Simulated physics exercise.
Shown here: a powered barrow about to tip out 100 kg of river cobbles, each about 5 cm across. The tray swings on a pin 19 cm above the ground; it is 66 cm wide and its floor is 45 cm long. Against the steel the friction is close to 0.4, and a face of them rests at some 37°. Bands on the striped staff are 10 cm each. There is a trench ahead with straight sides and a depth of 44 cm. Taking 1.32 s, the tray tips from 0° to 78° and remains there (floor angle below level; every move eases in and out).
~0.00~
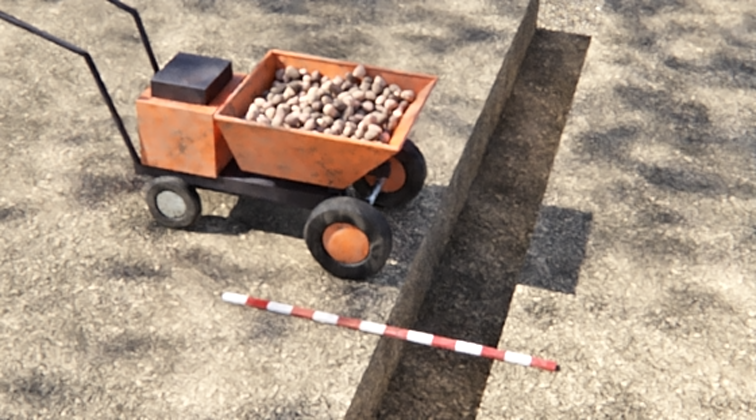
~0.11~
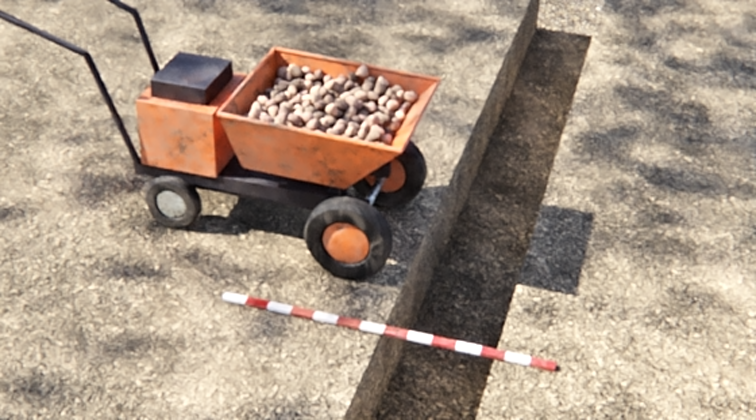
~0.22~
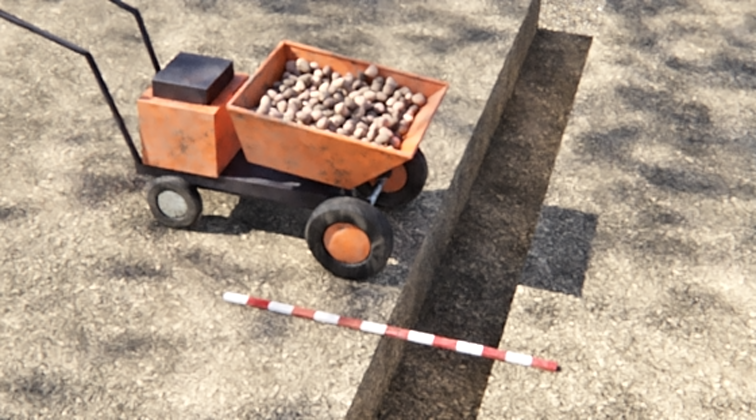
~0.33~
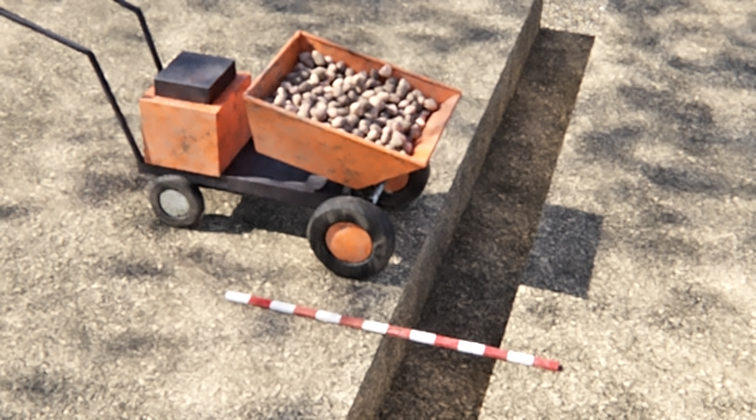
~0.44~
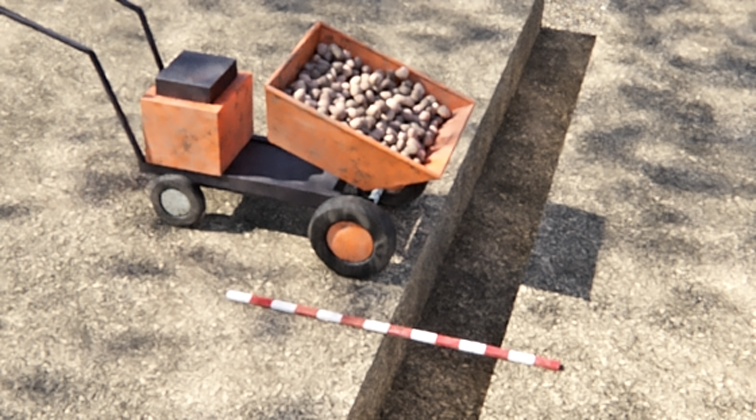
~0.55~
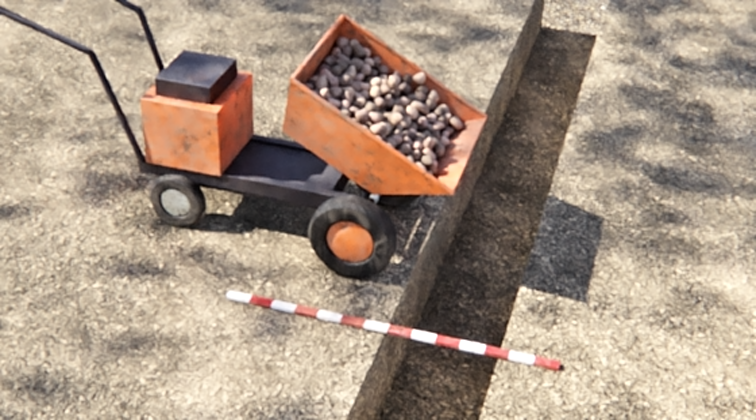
The footage shows an orange powered barrow loaded with rounded stones beside a straight trench and a red-and-white staff, as its tray tilts steadily forward to the right, the rear rising while the stones shift toward the lowered lip.
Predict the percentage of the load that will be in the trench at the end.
Predicted: Roughly 69 %.
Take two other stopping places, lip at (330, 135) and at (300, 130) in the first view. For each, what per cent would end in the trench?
That gives roughly 100 per cent and roughly 80 per cent.
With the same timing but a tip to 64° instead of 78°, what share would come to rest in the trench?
Roughly 65%.
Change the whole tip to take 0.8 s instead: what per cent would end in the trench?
In that case, around 60%.
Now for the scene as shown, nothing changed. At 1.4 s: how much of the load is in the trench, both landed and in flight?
Roughly 45% by that time.
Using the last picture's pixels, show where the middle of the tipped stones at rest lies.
The stones end up centred near (500, 326).
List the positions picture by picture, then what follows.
The tray is at 0°, its lip at (398, 150); the top of the load is at (335, 87), in the first frame.
The tray is at 2°, its lip at (402, 151); the top of the load is at (337, 87); the stones move at 0.2 m/s on average, in the second frame.
Lip at (411, 157), floor tilted 6°, highest stones at (332, 80); the stones move at 0.4 m/s on average, in the third frame.
Lip at (425, 165), floor tilted 12°, highest stones at (321, 71); the stones move at 0.5 m/s on average, in the fourth frame.
The tray is at 20°, its lip at (440, 177); the top of the load is at (328, 59); the stones move at 0.6 m/s on average, in the fifth frame.
Lip at (453, 193), floor tilted 29°, highest stones at (343, 55); the stones move at 0.7 m/s on average, in the sixth frame.
After 1.0 s the floor is at 66°; 99 % in the tray, 1 % in the trench; the foremost stones are at (502, 247).
After 1.4 s the floor is at 78°; 33 % in the tray, 44 % in the trench, 23 % past the trench; the foremost stones are at (616, 283).
After 1.8 s the floor is at 78°; 4 % in the tray, 65 % in the trench, 31 % past the trench; the foremost stones are at (692, 293).
After 3.7 s the floor is at 78°; 0 % in the tray, 69 % in the trench, 31 % past the trench; the foremost stones are at (720, 299).
